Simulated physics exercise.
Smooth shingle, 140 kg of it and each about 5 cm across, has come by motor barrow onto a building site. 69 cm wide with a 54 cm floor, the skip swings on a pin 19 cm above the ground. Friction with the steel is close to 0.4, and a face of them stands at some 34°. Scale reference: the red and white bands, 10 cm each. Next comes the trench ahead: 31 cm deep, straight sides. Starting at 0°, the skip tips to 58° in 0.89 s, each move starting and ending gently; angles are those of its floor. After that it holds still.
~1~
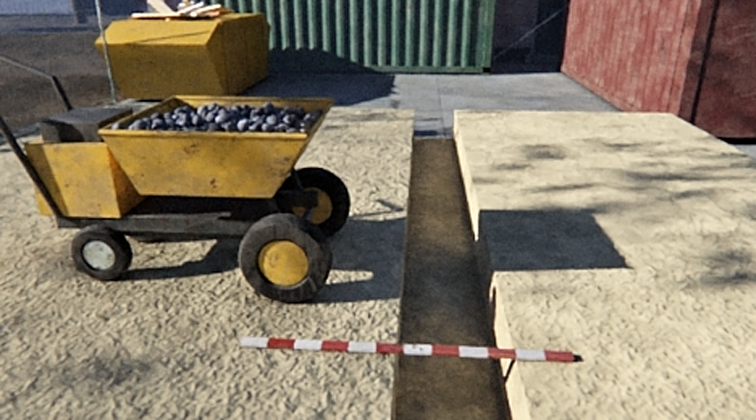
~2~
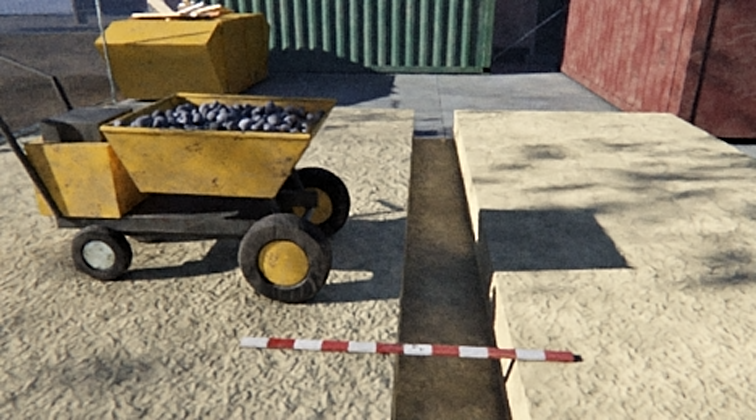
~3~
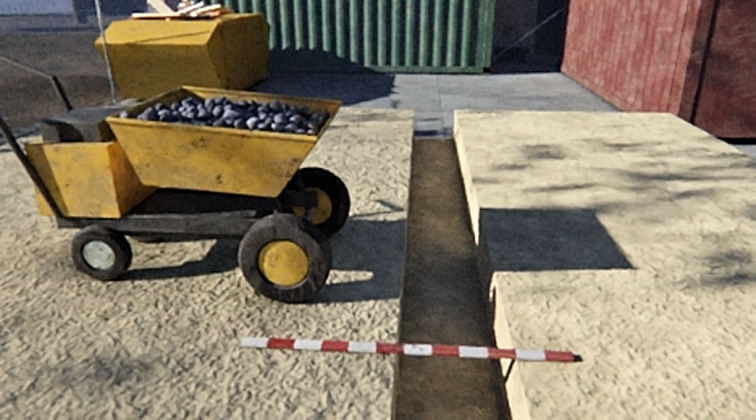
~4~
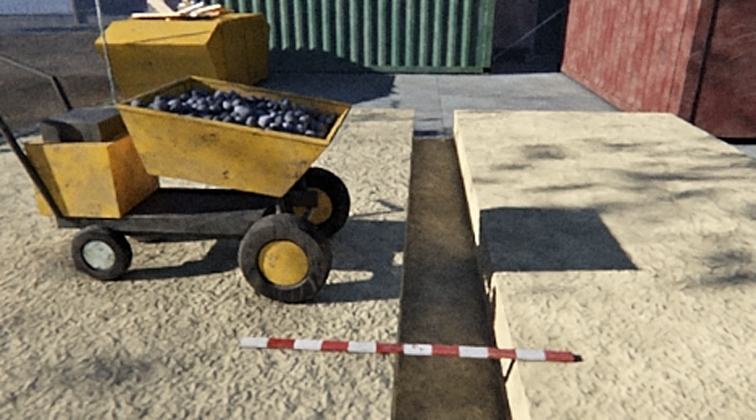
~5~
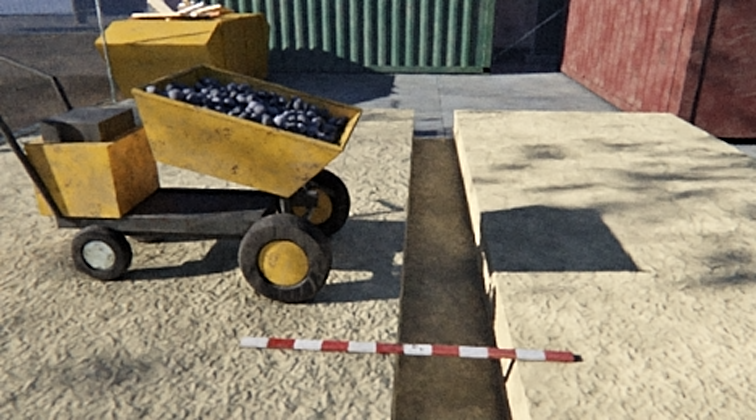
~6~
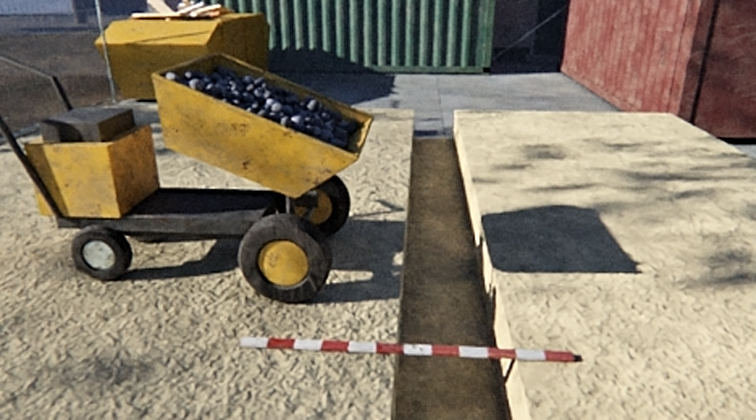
The video shows a yellow motor barrow loaded with dark, smooth stones beside a narrow trench on a building site, as its skip gradually tilts toward the right, its left end rising while the wheels stay still.
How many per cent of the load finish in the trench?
About 59 per cent.
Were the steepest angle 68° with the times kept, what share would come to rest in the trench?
In that case around 80 percent.
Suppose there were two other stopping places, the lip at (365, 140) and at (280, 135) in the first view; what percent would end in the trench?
Roughly 25 in a hundred from the first, 70 in a hundred from the second.
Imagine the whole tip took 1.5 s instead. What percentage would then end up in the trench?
Then about 65 per cent.
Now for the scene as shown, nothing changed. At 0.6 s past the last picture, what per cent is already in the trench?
Approx. 20 % of the load.
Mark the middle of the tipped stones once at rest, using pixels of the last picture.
The tipped stones centre close to (458, 317).
Then, 0.3 s after the last picture the floor is at 49°, 100 % in the skip; the foremost stones are at (394, 181).
Then, 0.6 s after the last picture the floor is at 58°, 80 % in the skip, 20 % in the trench; the foremost stones are at (491, 275).
Then, 1.0 s after the last picture the floor is at 58°, 47 % in the skip, 41 % in the trench, 12 % past the trench; the foremost stones are at (589, 262).
Then, 2.9 s after the last picture the floor is at 58°, 29 % in the skip, 59 % in the trench, 12 % past the trench; the foremost stones are at (697, 287).
